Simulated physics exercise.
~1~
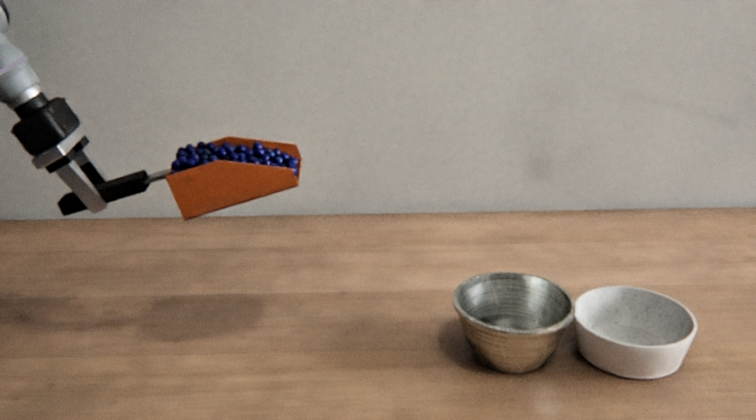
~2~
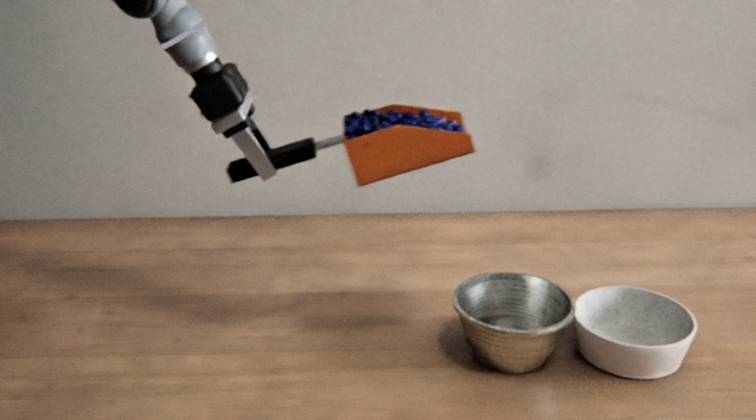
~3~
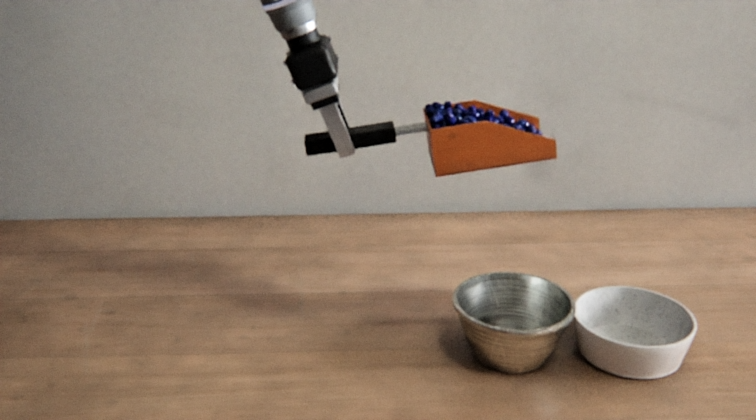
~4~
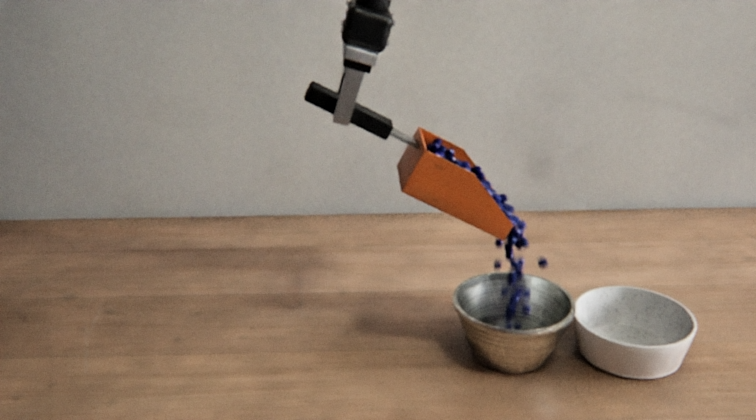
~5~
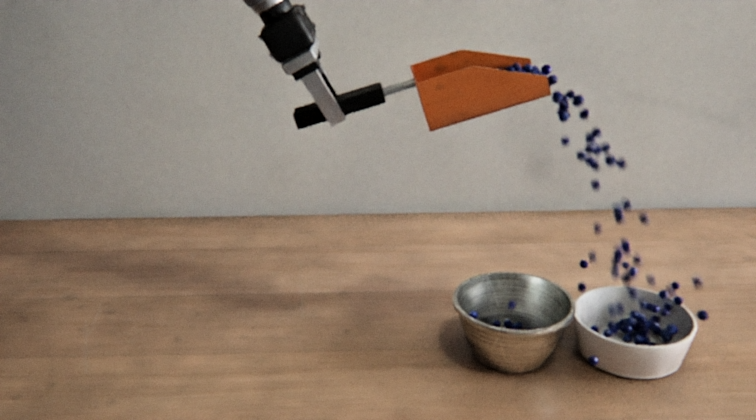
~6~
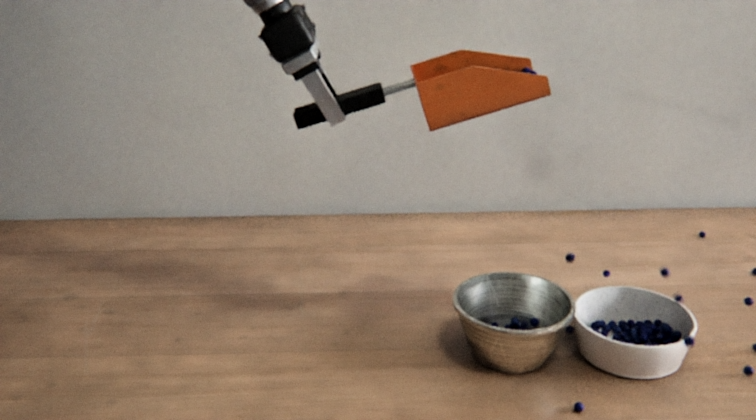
Orange scoop on a robot arm carrying blue beads right, tipping them into a metal bowl and a white bowl, scattering a few.
